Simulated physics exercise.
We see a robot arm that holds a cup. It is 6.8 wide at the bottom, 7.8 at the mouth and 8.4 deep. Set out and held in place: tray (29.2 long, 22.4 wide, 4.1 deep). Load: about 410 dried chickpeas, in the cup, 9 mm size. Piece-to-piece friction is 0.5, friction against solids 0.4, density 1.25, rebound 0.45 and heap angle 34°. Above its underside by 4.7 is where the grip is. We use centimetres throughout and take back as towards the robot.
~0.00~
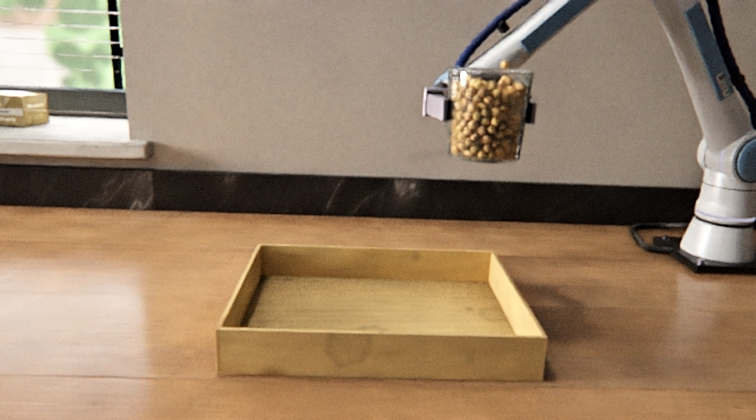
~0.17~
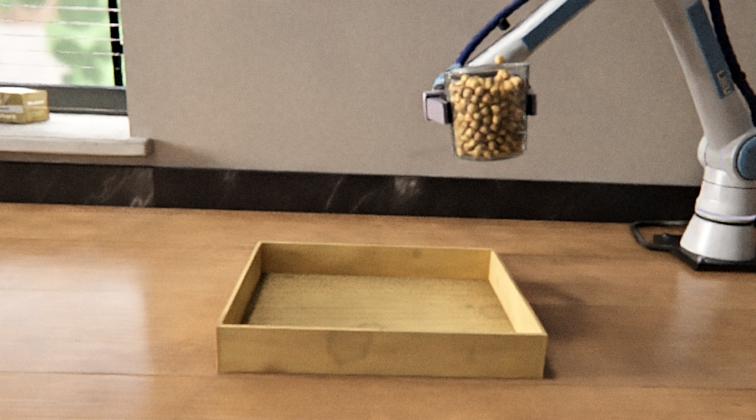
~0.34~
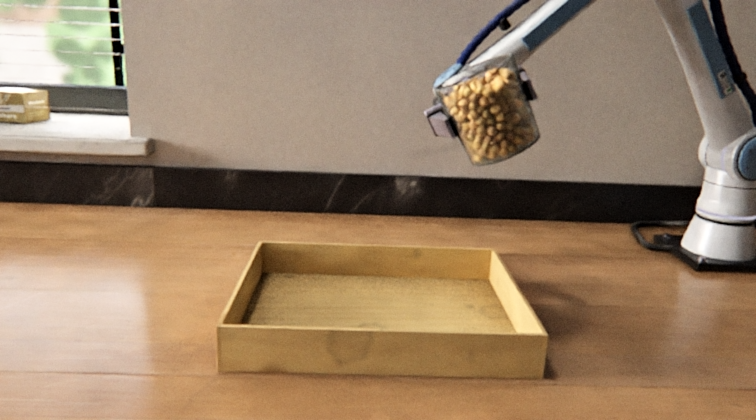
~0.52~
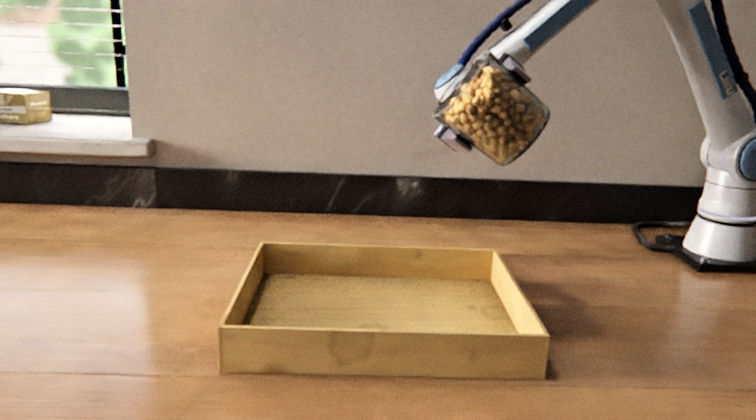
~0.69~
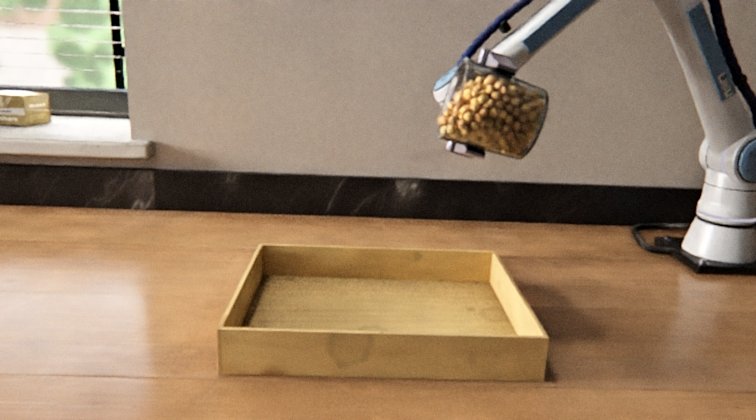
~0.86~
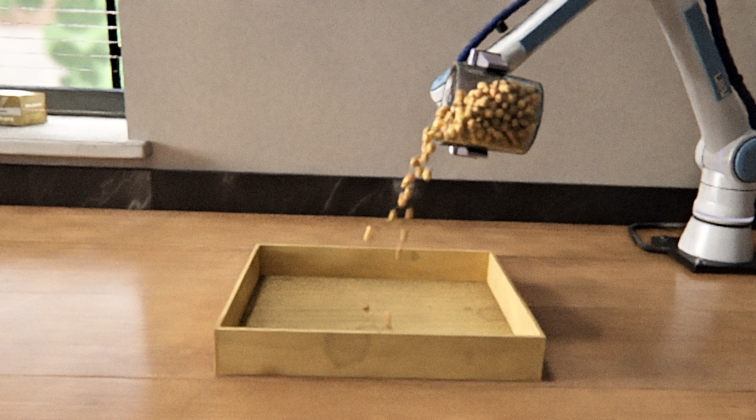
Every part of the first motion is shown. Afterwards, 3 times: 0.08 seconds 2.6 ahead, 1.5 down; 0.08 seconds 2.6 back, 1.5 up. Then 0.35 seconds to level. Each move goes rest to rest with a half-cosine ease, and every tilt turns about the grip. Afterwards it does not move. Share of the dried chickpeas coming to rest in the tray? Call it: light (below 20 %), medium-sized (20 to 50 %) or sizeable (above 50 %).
A sizeable share.
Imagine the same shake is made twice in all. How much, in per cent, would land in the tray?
55 %.
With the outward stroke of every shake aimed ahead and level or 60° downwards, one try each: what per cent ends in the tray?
It comes to around 85 per cent on the first try and around 45 per cent on the second.
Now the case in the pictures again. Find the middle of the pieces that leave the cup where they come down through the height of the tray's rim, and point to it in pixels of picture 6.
I'd put it somewhere near (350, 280).
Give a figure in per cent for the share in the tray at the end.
The share is close to 60 per cent.
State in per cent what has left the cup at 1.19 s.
By then near 45 % is out.
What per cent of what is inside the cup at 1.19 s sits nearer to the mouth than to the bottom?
My estimate is near 60 per cent.
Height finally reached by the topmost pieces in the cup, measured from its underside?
5.5 cm.
After 1.19 s, tilted 82° forward, highest piece 24 above the table; 230 in the cup, 138 in the tray, 43 in flight or on a rim.
After 1.52 s, tilted 38° forward, highest piece 25 above the table; 243 in the tray, 157 in the cup, 11 in flight or on a rim.
After 1.89 s, level, highest piece 25 above the table; 253 in the tray, 157 in the cup, 1 on the table or floor.
After 2.94 s, level, highest piece 25 above the table; 253 in the tray, 157 in the cup, 1 on the table or floor.
In the end, 253 in the tray, 157 in the cup, 1 on the table or floor. That is 62 % in the tray.
